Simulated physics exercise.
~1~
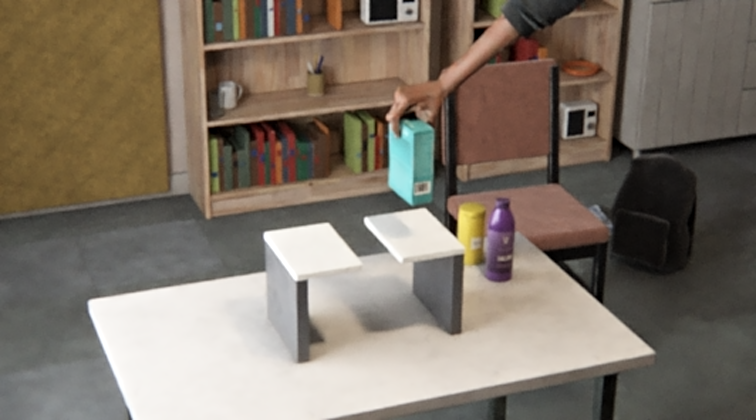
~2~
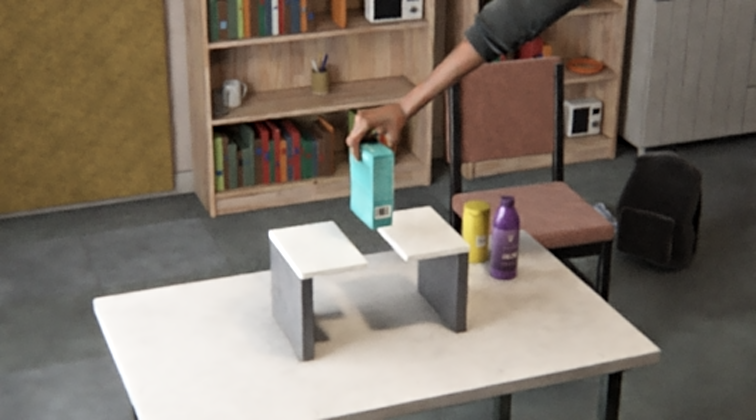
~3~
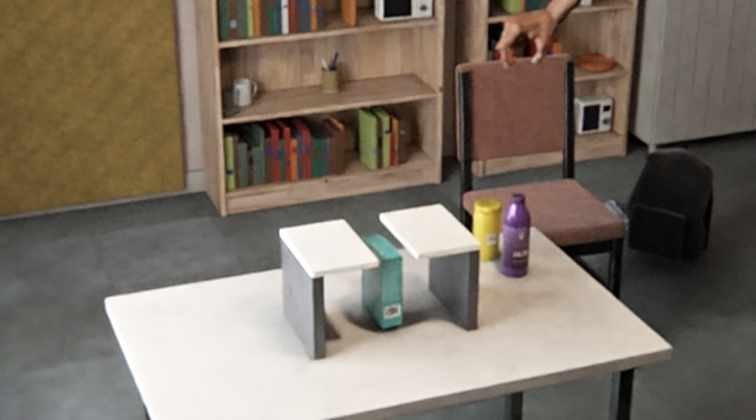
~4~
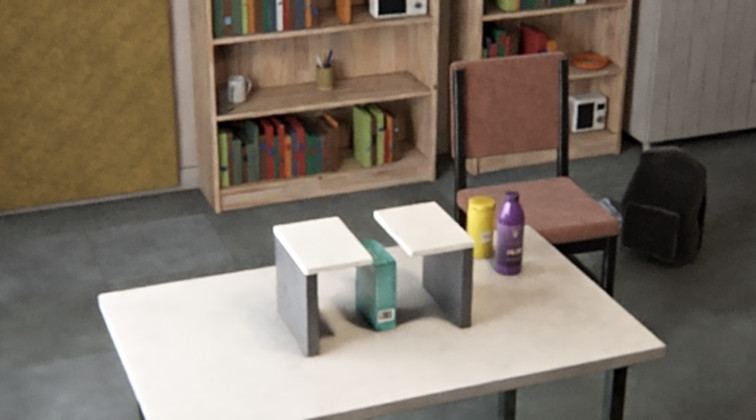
A turquoise packet, held upright by a hand, was moved left and lowered toward the gap between two white-topped stand pieces, then went down through it as the hand let go and withdrew, ending upright on the table while the purple bottle and yellow jar stayed put.
